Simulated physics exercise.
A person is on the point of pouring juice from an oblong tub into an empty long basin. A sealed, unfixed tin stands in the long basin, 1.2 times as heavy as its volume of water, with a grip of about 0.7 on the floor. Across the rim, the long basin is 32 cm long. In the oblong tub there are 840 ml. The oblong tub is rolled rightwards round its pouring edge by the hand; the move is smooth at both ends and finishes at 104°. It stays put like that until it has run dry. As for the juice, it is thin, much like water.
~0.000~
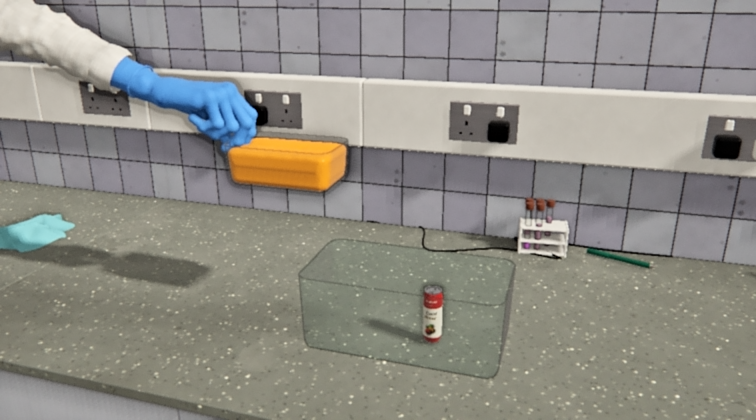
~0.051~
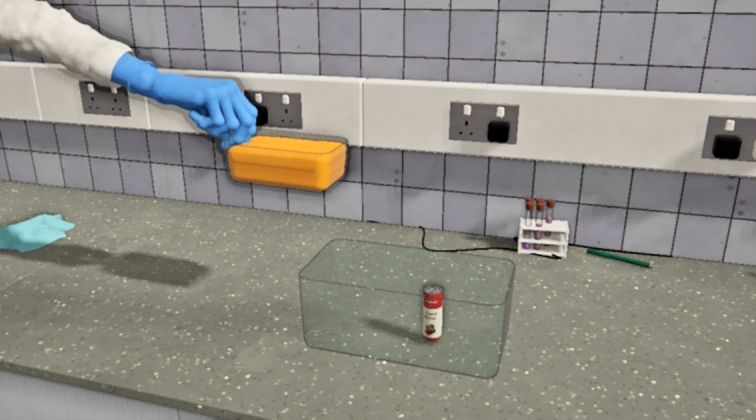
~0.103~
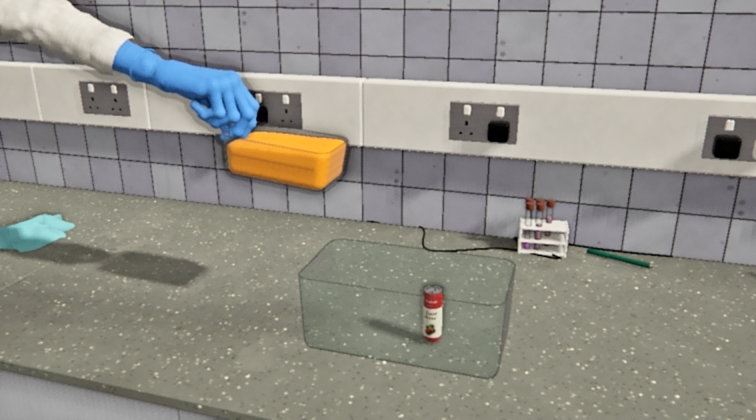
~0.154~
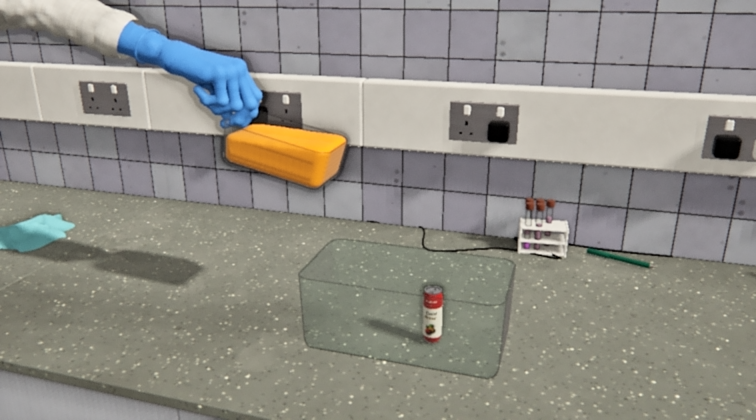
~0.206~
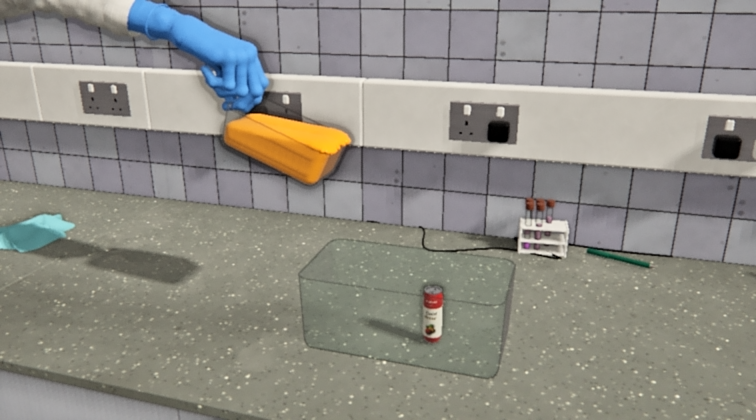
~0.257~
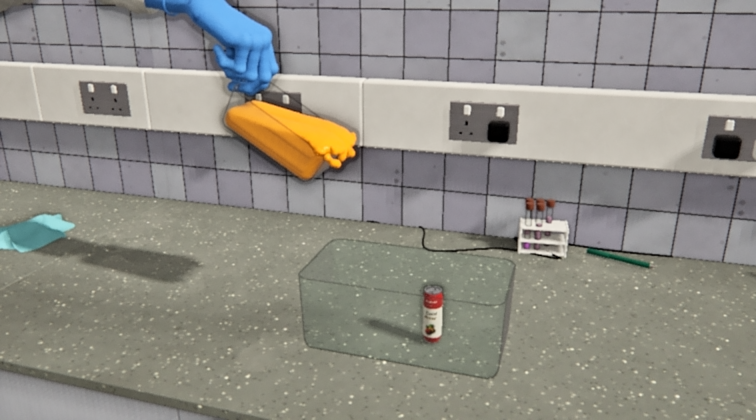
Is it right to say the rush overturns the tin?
It is going to cope.
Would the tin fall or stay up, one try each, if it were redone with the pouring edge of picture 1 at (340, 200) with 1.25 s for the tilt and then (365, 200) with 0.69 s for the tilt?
In the first try it remains standing; in the second it remains standing.
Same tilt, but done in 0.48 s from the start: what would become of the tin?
Then it holds its balance.
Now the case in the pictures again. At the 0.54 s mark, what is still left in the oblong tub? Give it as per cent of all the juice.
At that time about 16 in a hundred parts are still held.
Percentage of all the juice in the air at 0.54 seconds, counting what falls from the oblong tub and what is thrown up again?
I'd put it at about 70 percent.
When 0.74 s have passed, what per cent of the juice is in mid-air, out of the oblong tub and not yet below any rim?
About 10 per cent.
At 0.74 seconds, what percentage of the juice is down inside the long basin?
82 per cent or thereabouts.
By 0.54 s the tilt is 92° and 17 per cent is still to pour; the tin stands where it began.
By 0.74 s the tilt is 104° and 1 per cent is still to pour; the tin stands where it began.
By 0.96 s the tilt is 104° and 0 per cent is still to pour; the tin stands where it began.
By 1.19 s the tilt is 104° and 0 per cent is still to pour; the tin stands where it began.
At rest the tin stands where it began.
